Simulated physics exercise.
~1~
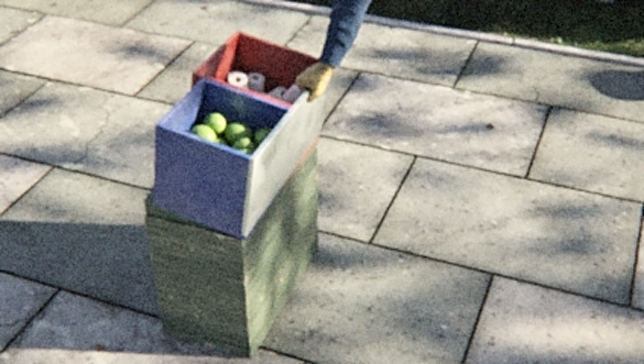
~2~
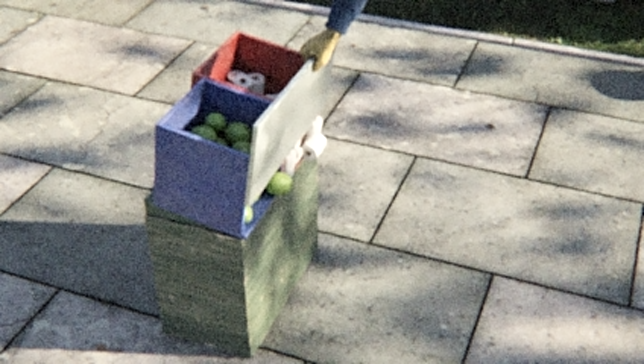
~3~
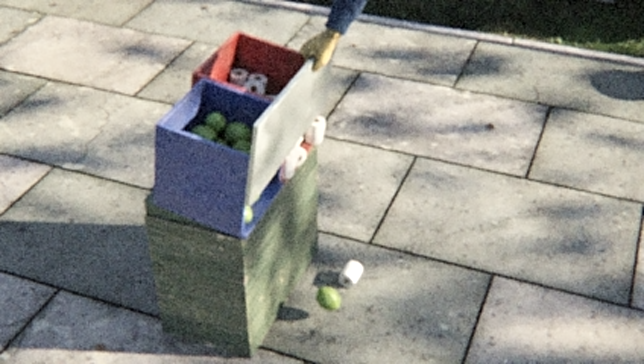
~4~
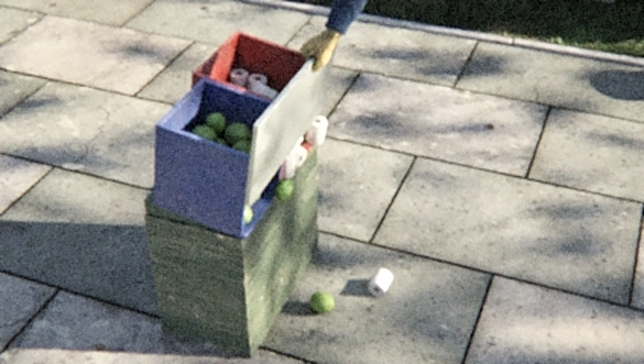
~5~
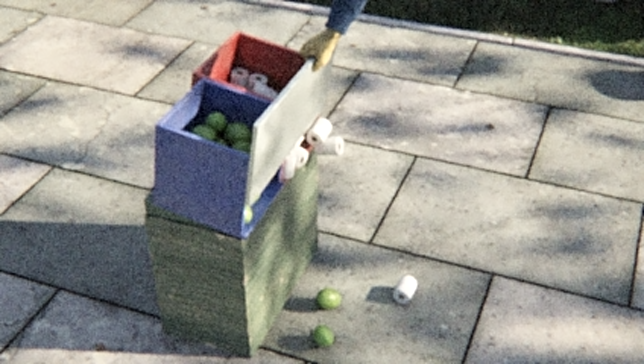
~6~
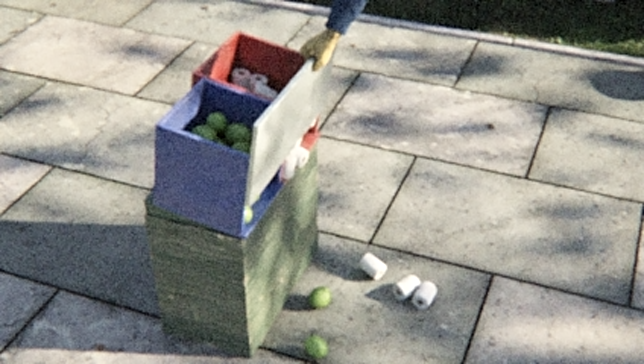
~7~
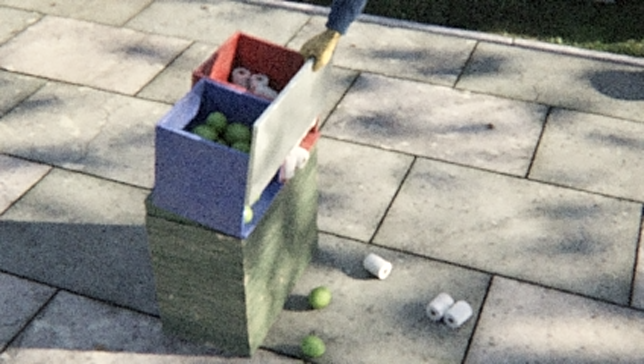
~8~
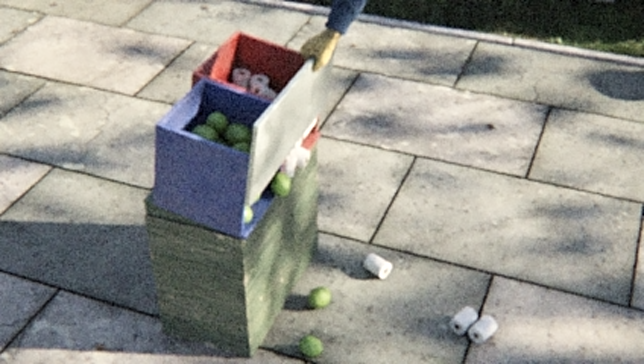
A gate lifts, dropping three white rolls and two limes onto the paving below.
